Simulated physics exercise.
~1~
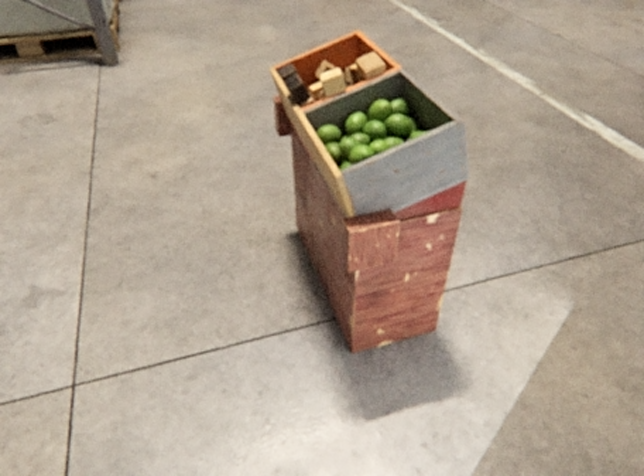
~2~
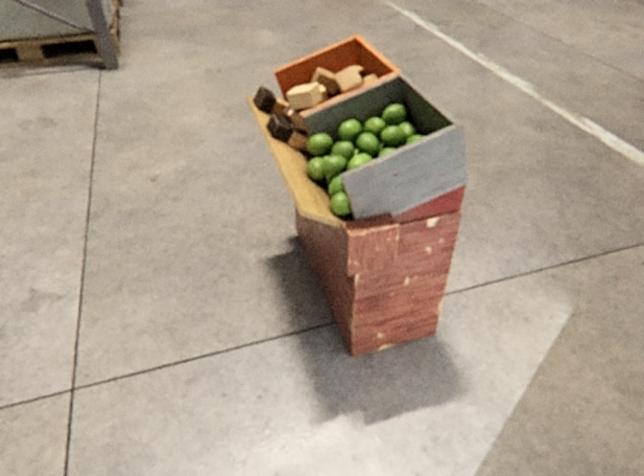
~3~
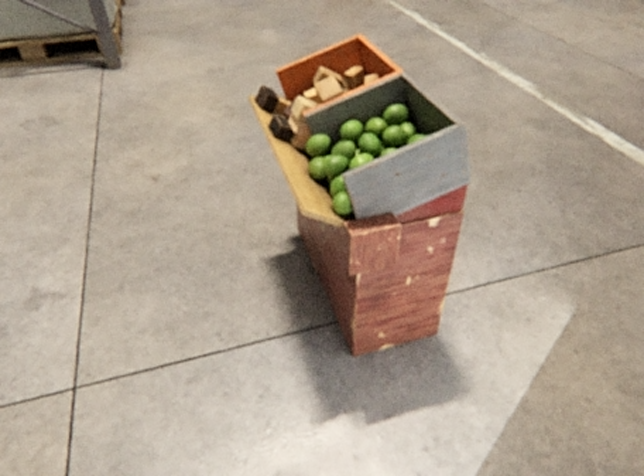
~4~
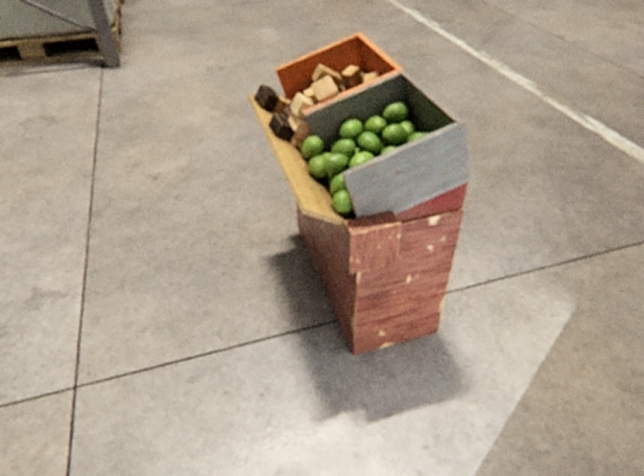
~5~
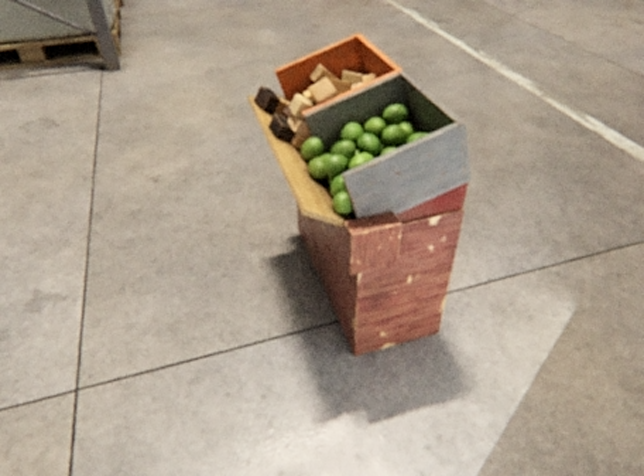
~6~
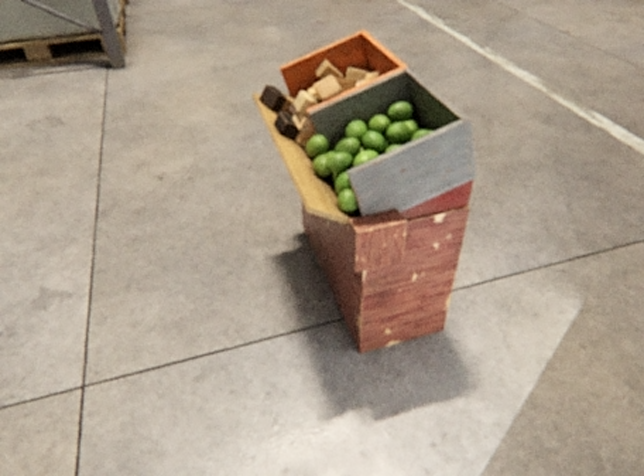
A wooden flap tips outward, and the limes and wooden blocks shift but stay in.
